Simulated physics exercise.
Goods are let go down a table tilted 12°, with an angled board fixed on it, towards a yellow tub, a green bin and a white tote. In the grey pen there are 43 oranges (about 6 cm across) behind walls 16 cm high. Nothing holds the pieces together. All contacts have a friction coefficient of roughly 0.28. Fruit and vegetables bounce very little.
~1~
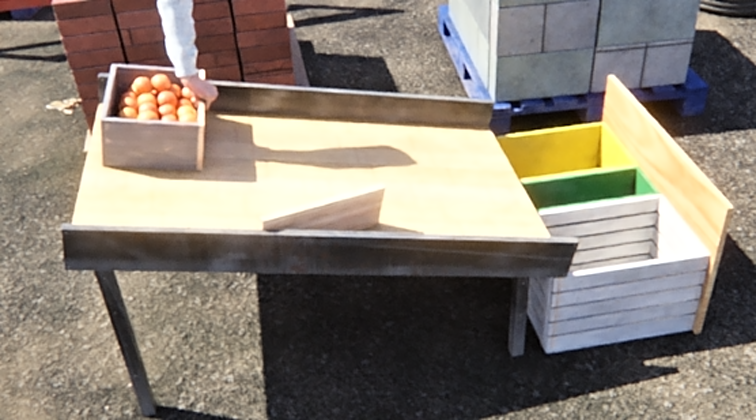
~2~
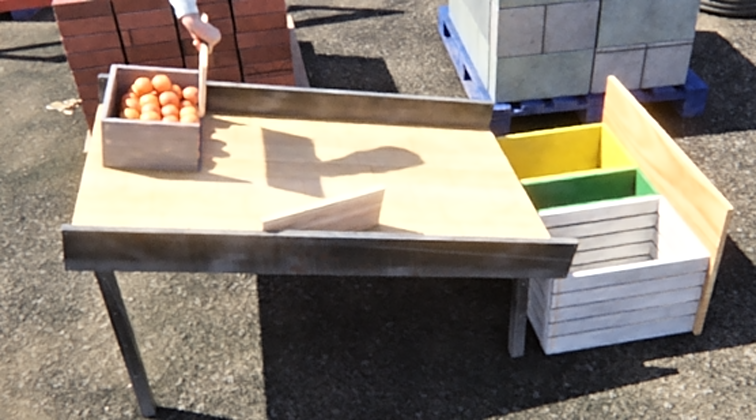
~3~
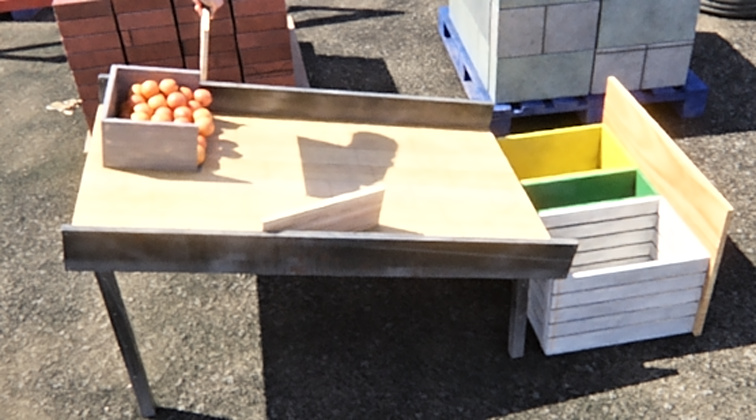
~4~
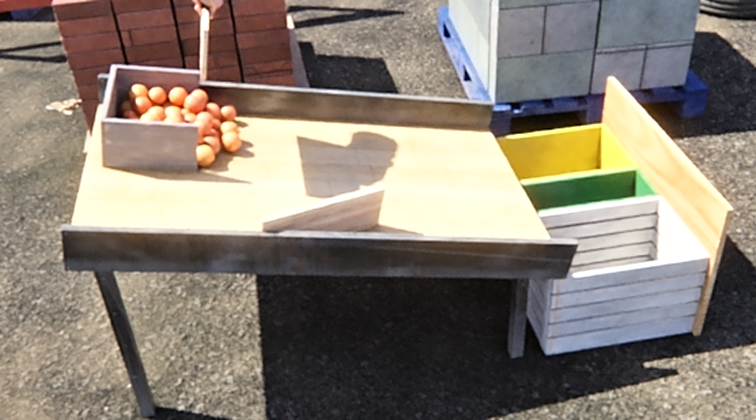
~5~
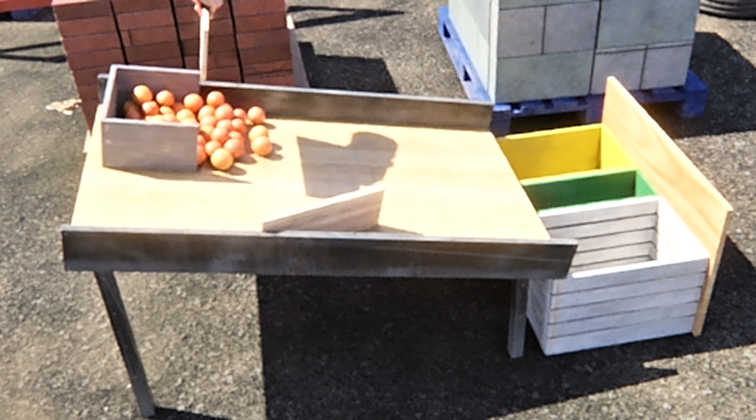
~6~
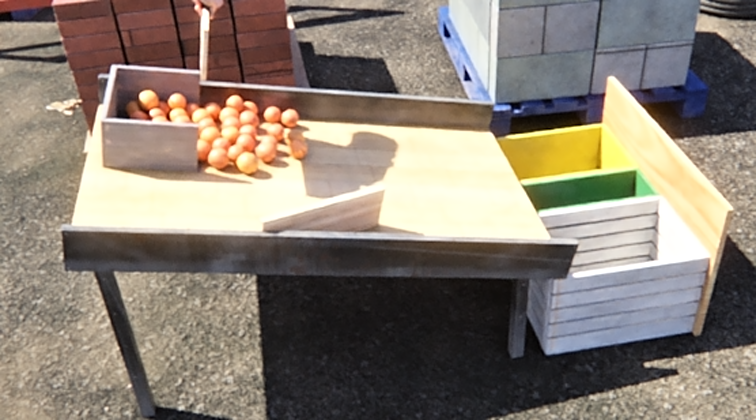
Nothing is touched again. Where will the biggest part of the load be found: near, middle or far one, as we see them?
It is the yellow tub, the farthest one.
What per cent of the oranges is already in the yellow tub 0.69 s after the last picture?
Some 5 per cent by then.
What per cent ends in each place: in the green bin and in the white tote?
Roughly 30 and 0 per cent.
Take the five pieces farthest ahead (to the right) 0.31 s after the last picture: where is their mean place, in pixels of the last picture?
Near (387, 138).
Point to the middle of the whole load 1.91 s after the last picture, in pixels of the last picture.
Near (587, 212).
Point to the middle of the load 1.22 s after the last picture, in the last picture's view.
At about (566, 172).
Then, 0.31 s after the last picture, 9 still in the grey pen and 34 on the slope.
Then, 0.69 s after the last picture, 2 in the yellow tub, 37 on the slope and 4 in the air.
Then, 1.22 s after the last picture, 18 in the yellow tub, 8 in the green bin, 11 on the slope and 6 in the air.
When it is over (1.91 s after the last picture), 31 in the yellow tub and 12 in the green bin.
